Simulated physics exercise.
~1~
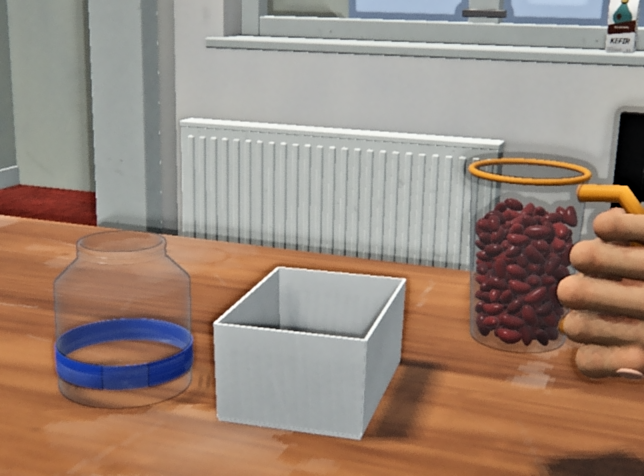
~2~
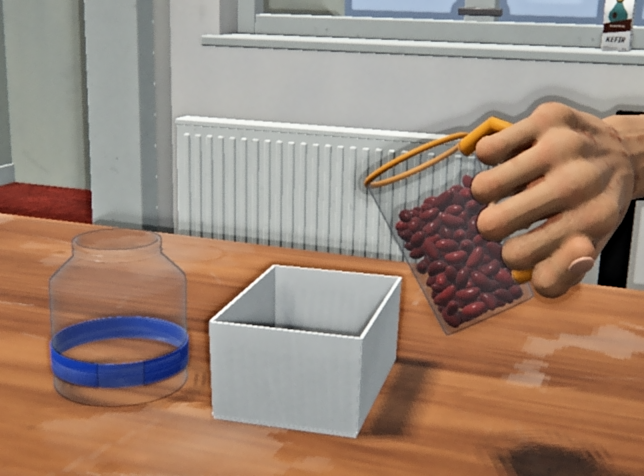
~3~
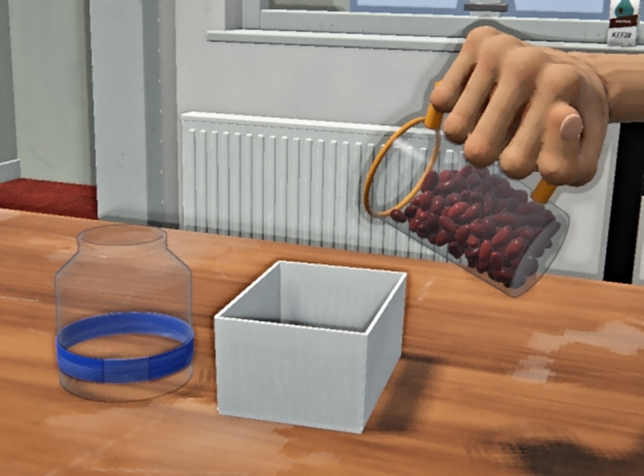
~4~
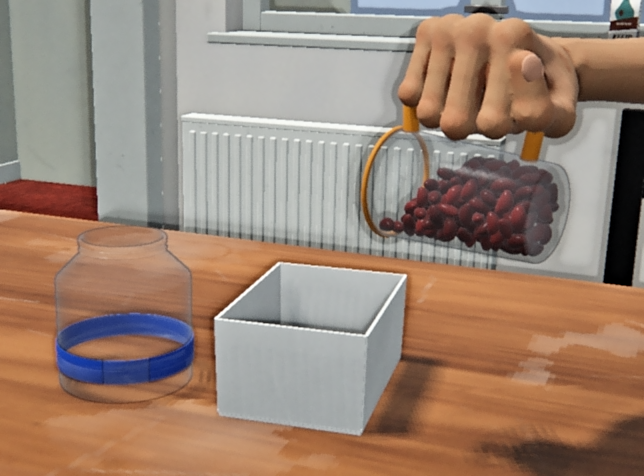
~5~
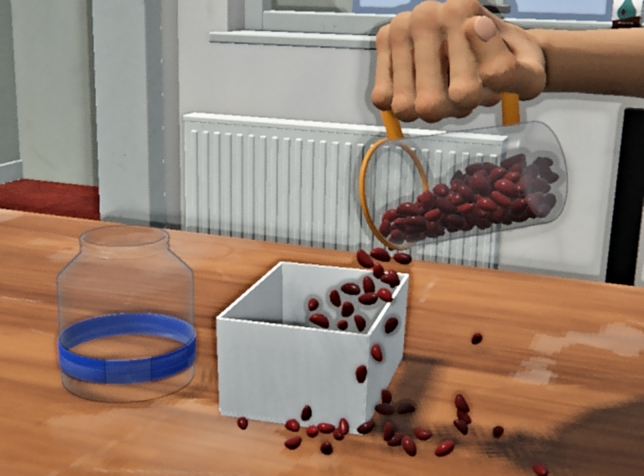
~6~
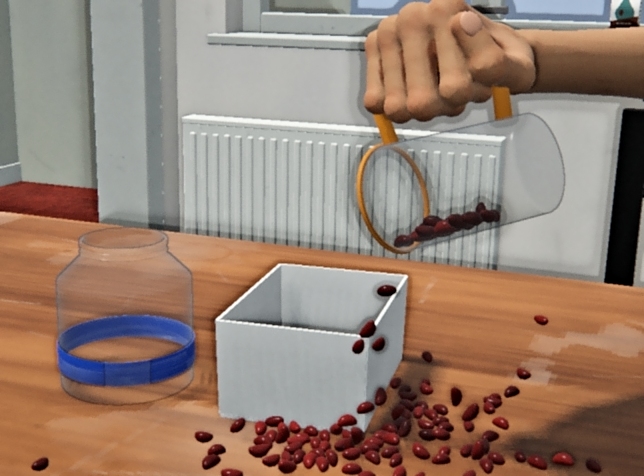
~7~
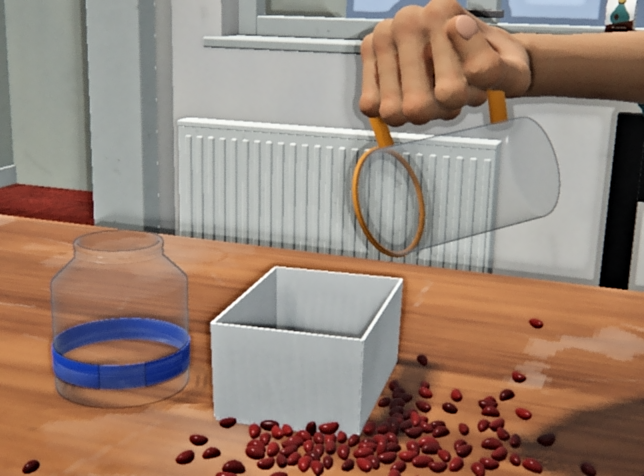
A clear cup with an orange rim and handle, full of dark red kidney beans, stands at the right of a wooden table, seen from the front and slightly above in a room with a white radiator. An open white tin sits in the middle, and a clear jar with a blue band stands at the left. A hand lifts the cup leftward and tips it onto its side. Beans spill over the tin's near right corner, many scattering across the table. The cup empties and stays tilted above, with beans heaped before the tin and the jar still empty.
